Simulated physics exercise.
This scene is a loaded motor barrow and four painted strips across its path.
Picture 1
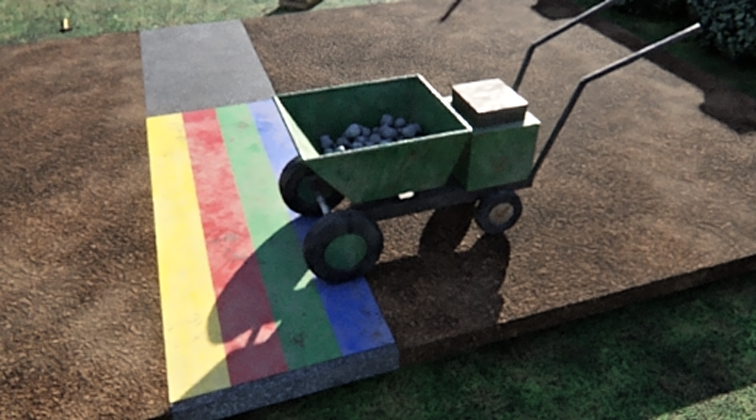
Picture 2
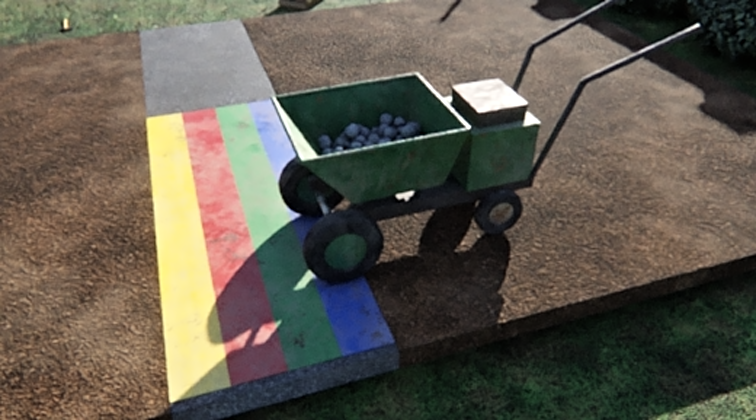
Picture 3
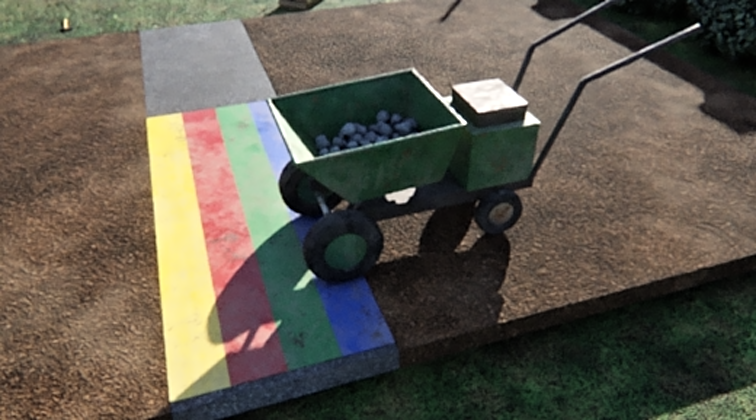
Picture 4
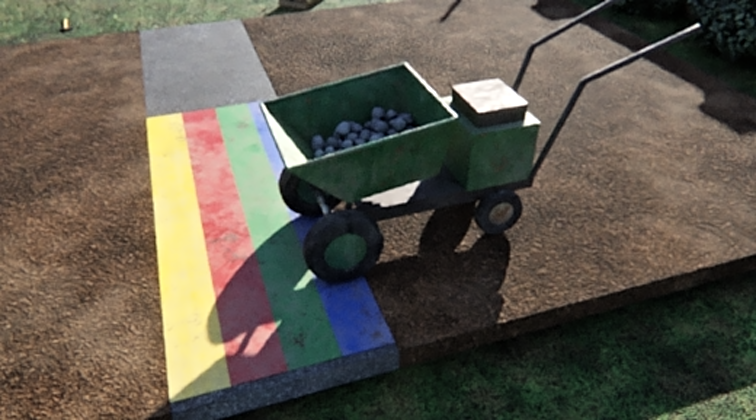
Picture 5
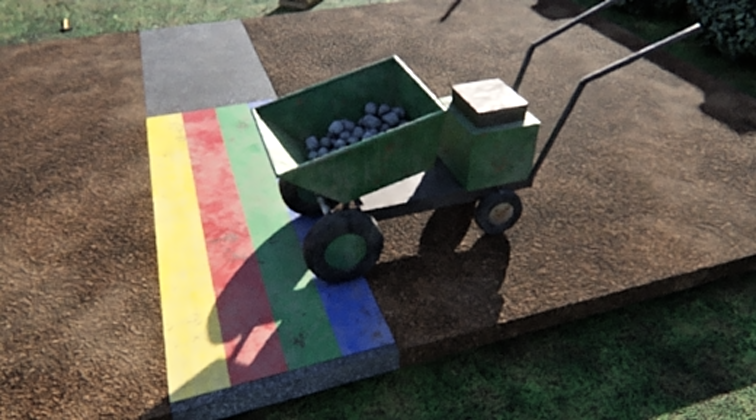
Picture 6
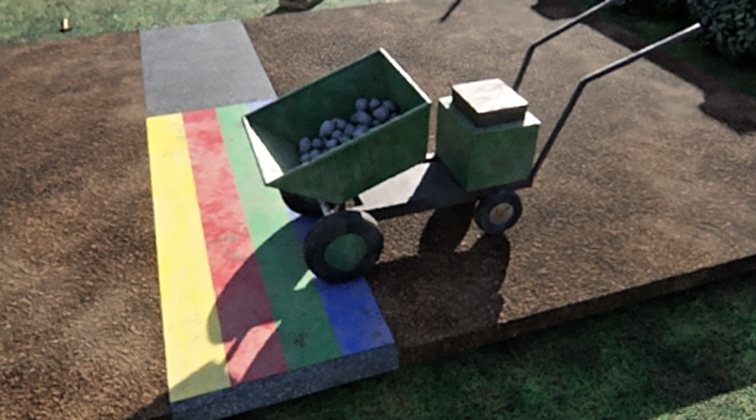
On a patch of brown ground beside grass, a green motor barrow loaded with round grey cobbles stands at a slab painted in yellow, red, green and blue strips. Its skip starts level, then gradually tilts forward to the left, its rear lifting clear of the frame while the wheels stay still.
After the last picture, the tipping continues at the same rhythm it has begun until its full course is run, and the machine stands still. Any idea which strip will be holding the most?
Most likely the yellow strip.
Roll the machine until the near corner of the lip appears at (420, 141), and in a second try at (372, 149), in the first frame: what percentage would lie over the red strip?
First place: Around 10 per cent. Second place: Around 50 per cent.
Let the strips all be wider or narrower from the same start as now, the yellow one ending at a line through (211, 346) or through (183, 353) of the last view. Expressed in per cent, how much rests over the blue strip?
The first case gives around 0 %, the second around 0 %.
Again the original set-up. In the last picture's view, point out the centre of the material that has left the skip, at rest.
Resting centre, last frame: Roughly (191, 270).
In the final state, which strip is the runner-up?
Second place goes to the red one.
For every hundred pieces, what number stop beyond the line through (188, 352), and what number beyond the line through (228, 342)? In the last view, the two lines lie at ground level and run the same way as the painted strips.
That's 30 per cent for the first and 80 per cent for the second.
Just after the last frame, skip tipped steeply; every one in the skip.
A moment on, skip tipped right over; almost all in the skip; just a few over the red strip; about a tenth over the yellow strip.
Further on, skip tipped right over; about a tenth in the skip; roughly a quarter over the red strip; roughly half over the yellow strip; about a tenth off the paint.
When it is over, skip tipped right over; about a tenth in the skip; not one over the blue strip; not one over the green strip; roughly a quarter over the red strip; roughly half over the yellow strip; roughly a quarter off the paint.
